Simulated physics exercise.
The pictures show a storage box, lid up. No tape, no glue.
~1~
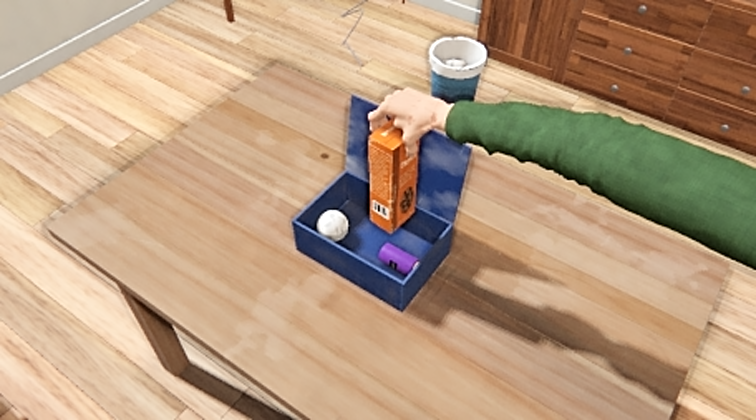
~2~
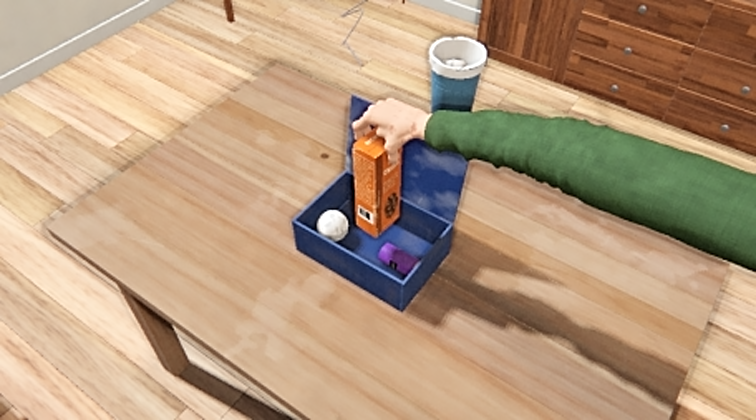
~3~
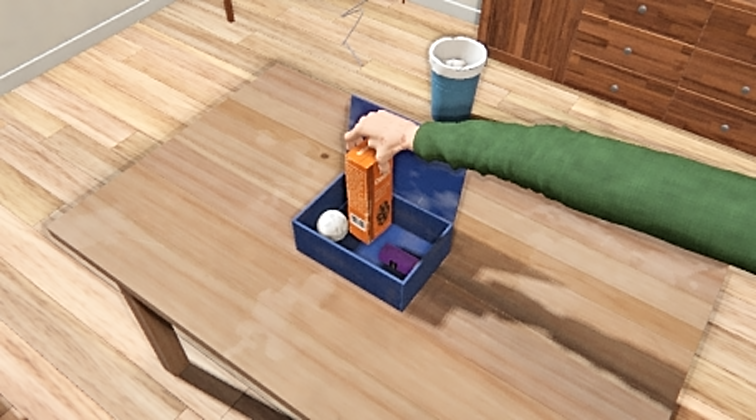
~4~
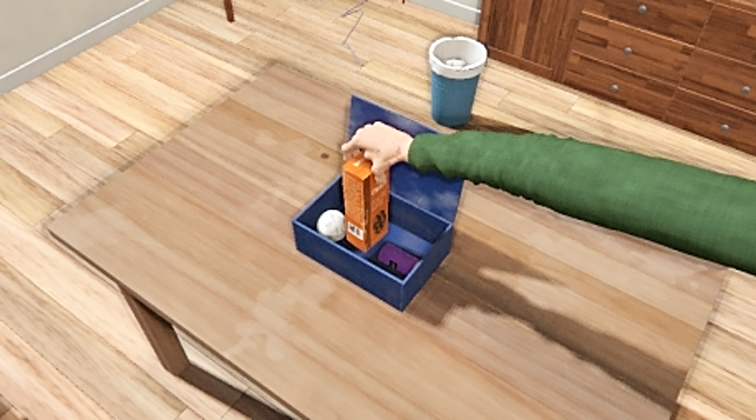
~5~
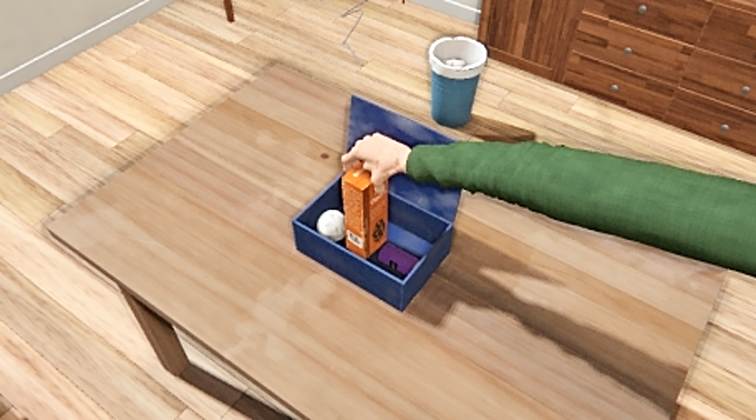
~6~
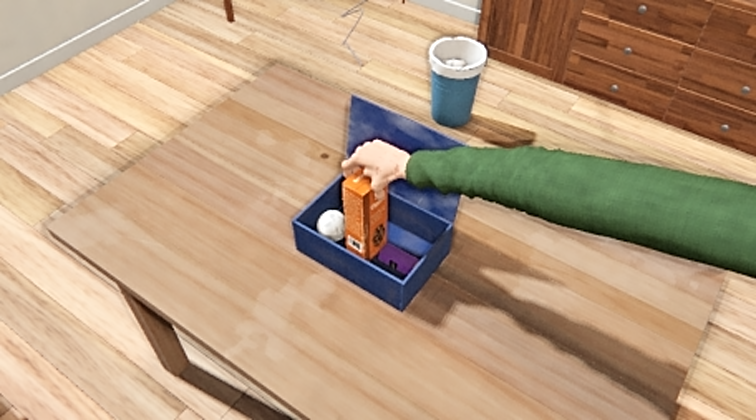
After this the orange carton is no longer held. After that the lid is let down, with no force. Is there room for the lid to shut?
In the end the lid stays ajar.
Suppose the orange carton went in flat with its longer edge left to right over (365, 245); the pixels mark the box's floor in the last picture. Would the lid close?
Then it shuts flat.
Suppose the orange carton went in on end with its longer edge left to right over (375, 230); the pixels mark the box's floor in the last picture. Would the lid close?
Then it is held up.
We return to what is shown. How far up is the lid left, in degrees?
About 65°.
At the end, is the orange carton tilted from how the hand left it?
The orange carton stays as placed.
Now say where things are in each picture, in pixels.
In the first frame, coming down; orange carton (394, 177); purple shaker (402, 262).
In the second frame, coming down; orange carton (378, 184); purple shaker (402, 262).
In the third frame, coming down; orange carton (370, 192); purple shaker (402, 262).
In the fourth frame, coming down; orange carton (367, 202); purple shaker (402, 262).
In the fifth frame, coming down; orange carton (366, 211); purple shaker (402, 262).
In the sixth frame, put in, still held; orange carton (366, 216); purple shaker (402, 262).
Then, 1.10 s after the last picture, lid starting down.
Then, 1.40 s after the last picture, lid 74° above the rim.
Then, 1.80 s after the last picture, lid 65° above the rim.
Then, 4.00 s after the last picture, orange carton resting near (366, 216).
At rest, lid 65° above the rim; all 3 in place. Seen from the same camera at the end, orange carton near (366, 216).
